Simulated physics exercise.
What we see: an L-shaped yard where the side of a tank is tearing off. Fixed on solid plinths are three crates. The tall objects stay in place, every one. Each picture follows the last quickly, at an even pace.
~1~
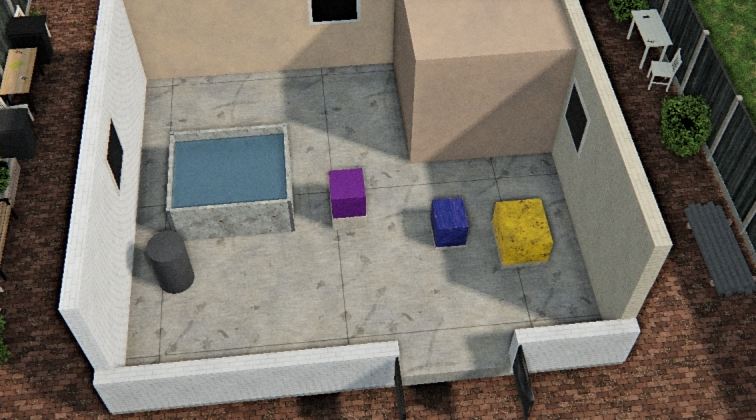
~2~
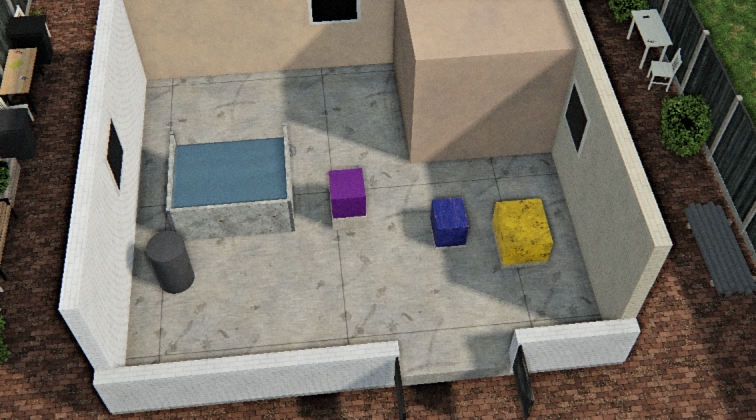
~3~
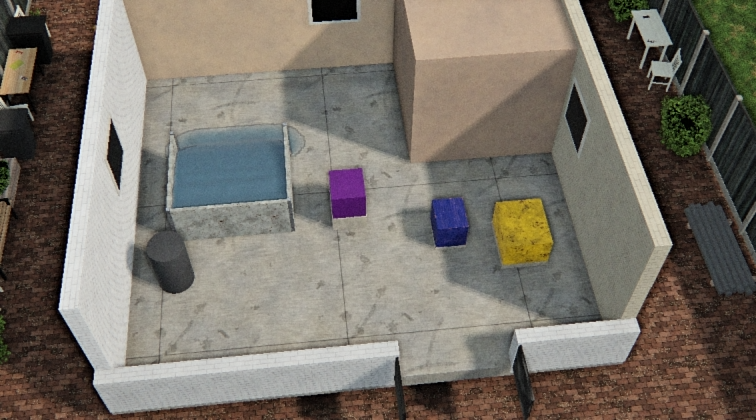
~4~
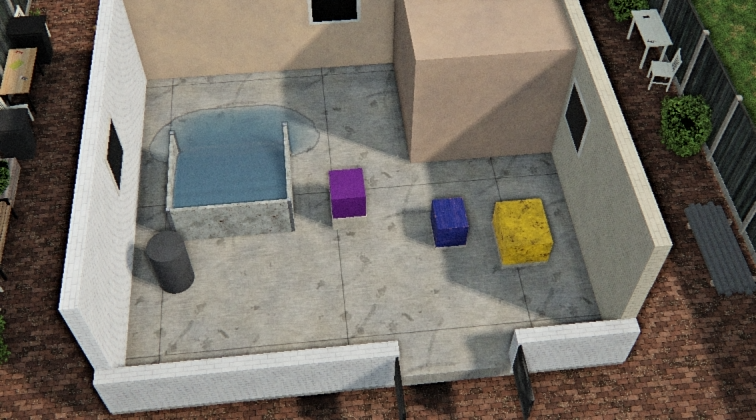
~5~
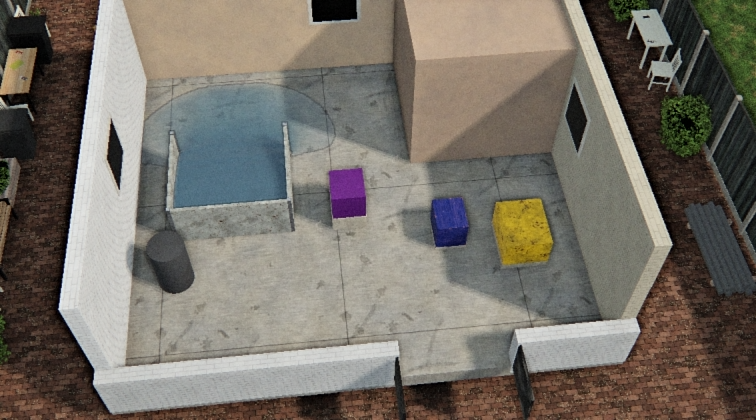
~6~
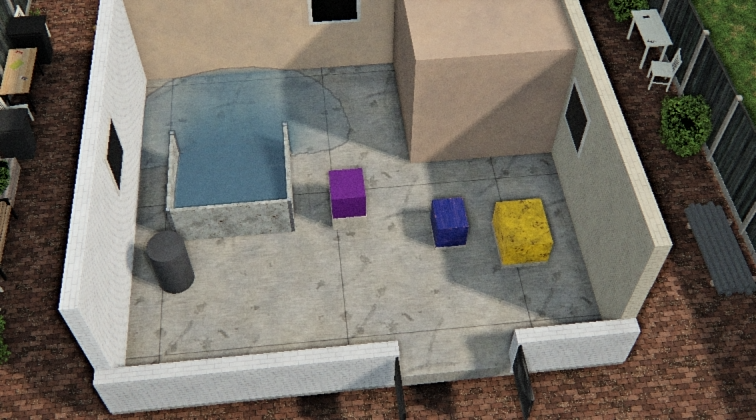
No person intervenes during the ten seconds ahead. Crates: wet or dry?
In order: The blue crate is caught. The purple crate is missed. The yellow crate is missed.
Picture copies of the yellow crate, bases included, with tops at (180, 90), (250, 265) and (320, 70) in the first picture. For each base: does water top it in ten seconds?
Gets flooded, stays clear, gets flooded.
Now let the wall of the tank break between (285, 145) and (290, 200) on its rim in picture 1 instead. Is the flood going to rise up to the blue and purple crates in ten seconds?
I expect blue goes wet while purple goes wet.
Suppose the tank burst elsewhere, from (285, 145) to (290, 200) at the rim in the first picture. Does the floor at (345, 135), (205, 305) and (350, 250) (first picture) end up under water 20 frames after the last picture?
Well, the first one's sodden, the second's left untouched, and the third's sodden.
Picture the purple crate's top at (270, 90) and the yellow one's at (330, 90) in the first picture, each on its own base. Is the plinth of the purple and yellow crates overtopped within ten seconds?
First the purple crate: It is dampened; then the yellow crate: It is dampened.
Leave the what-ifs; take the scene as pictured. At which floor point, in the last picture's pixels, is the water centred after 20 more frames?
Centre of the water: Near (264, 133).
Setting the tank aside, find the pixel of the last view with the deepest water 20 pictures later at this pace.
At about (372, 79).
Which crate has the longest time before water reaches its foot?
Last is the one in yellow.
A moment on, water covers 25 % of the floor; the blue crate not reached, the purple crate not reached, the yellow crate not reached.
Next, water covers 25 % of the floor; the blue crate not reached, the purple crate not reached, the yellow crate not reached.
Then, water covers 45 % of the floor; the blue crate water round its plinth, the purple crate water round its plinth, the yellow crate not reached.
Later, water covers 80 % of the floor; the blue crate water round its plinth, the purple crate water round its plinth, the yellow crate water round its plinth.
In the end, water covers 95 % of the floor; the blue crate was topped, the purple crate stayed above the water, the yellow crate stayed above the water.
